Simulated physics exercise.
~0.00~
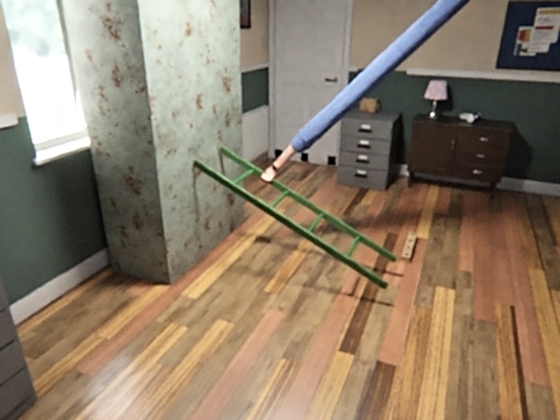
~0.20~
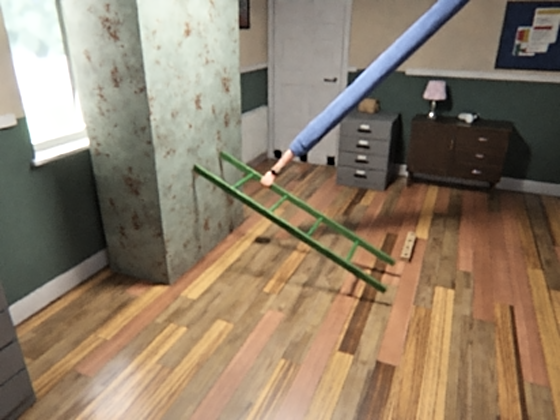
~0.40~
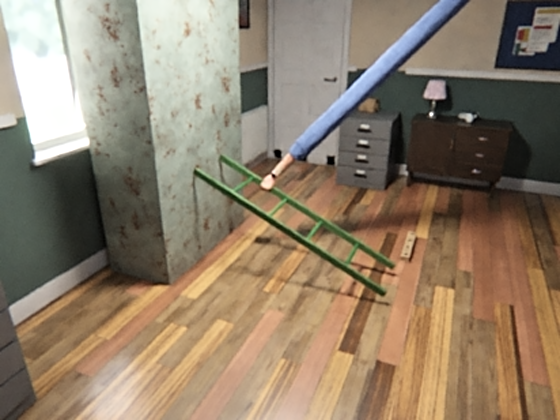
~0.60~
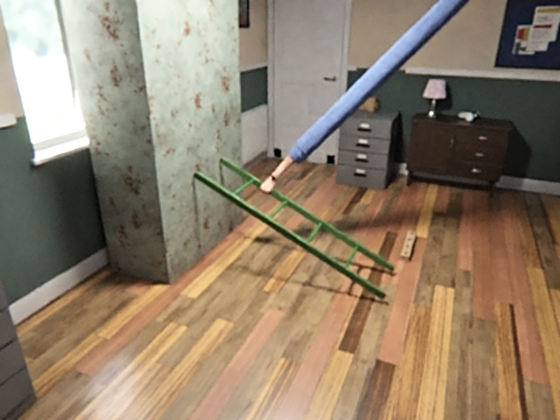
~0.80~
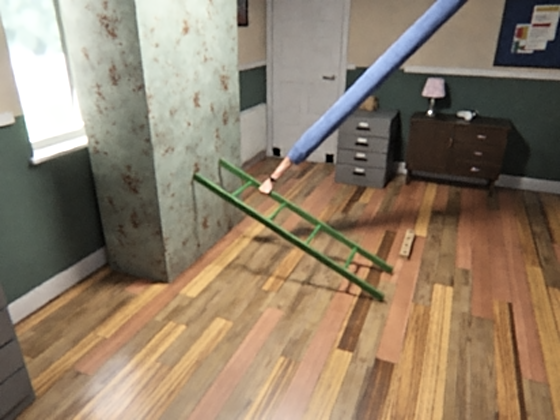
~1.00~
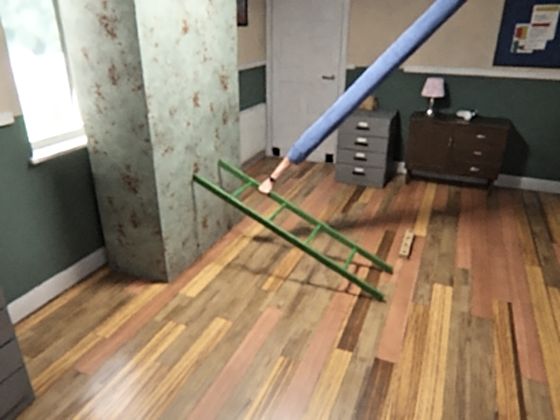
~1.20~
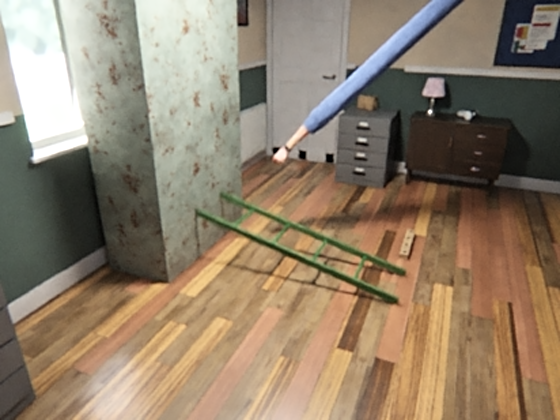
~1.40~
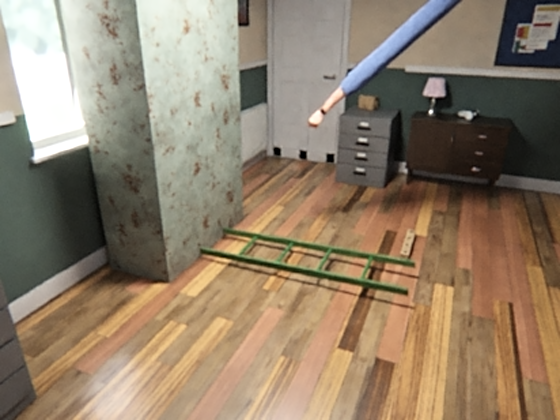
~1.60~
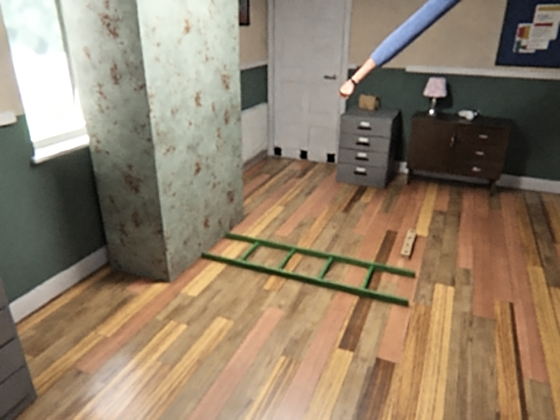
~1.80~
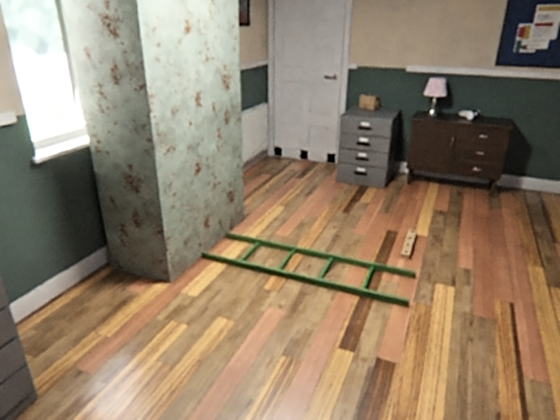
A green ladder-like rack leans at a low slant against a tall, mottled grey-green cupboard in a room with a striped wooden floor, seen from slightly above. A window is at the left, a white door stands at the back, and a grey drawer unit, a brown cabinet with a pink lamp and a small wooden batten are to the right. A blue-sleeved arm reaches in from the upper right, its hand at the rack's upper part. The hand lets go and draws back. The rack slides down, turning slightly, and drops flat. It ends lying still on the floor, the arm gone.
